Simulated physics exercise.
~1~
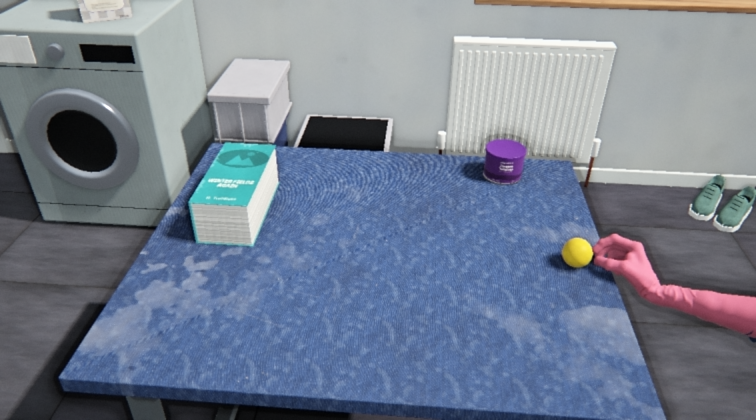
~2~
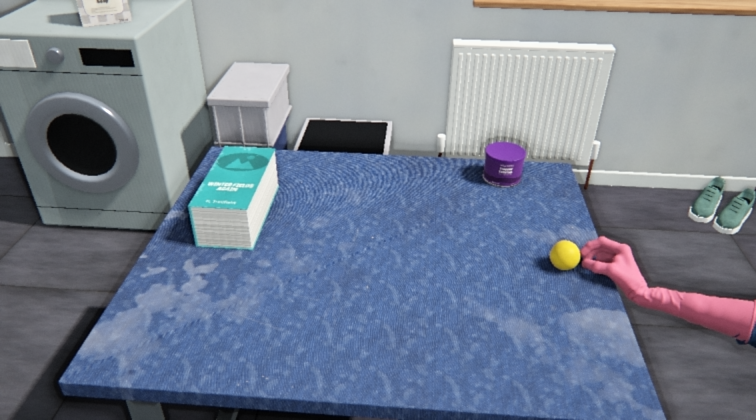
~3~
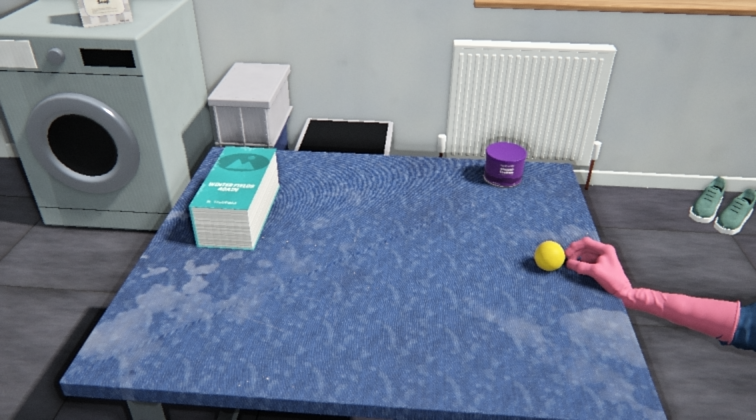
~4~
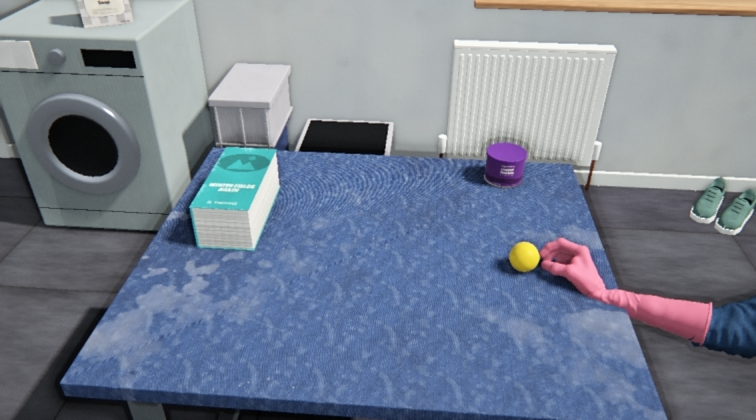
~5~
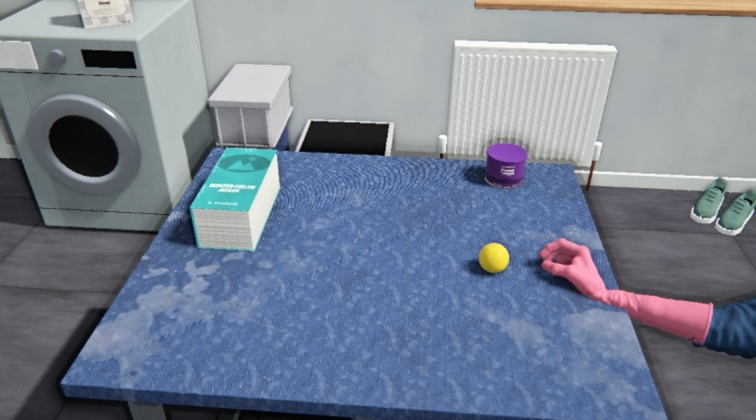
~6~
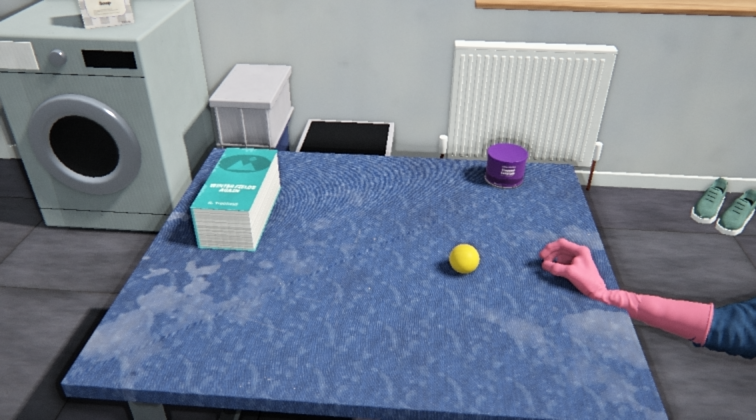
A pink-gloved hand reaches in from the right over a blue mottled table, seen from above in a room with a washing machine and a white radiator. A thick teal-covered book lies at the table's back left, a purple tub stands at the back right, and a yellow lemon sits by the fingertips. The hand pushes the lemon leftward, then stays still as it rolls on alone.
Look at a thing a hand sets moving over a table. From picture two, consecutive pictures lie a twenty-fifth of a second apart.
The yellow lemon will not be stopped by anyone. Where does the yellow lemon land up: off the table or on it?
Well, in the end it leaves the table.
Then, 0.30 s after the last picture, yellow lemon rolled well along near (250, 263).
Then, 0.70 s after the last picture, yellow lemon now off the table.
Then, 1.10 s after the last picture, things are still on the move.
By the end, off the table, yellow lemon.
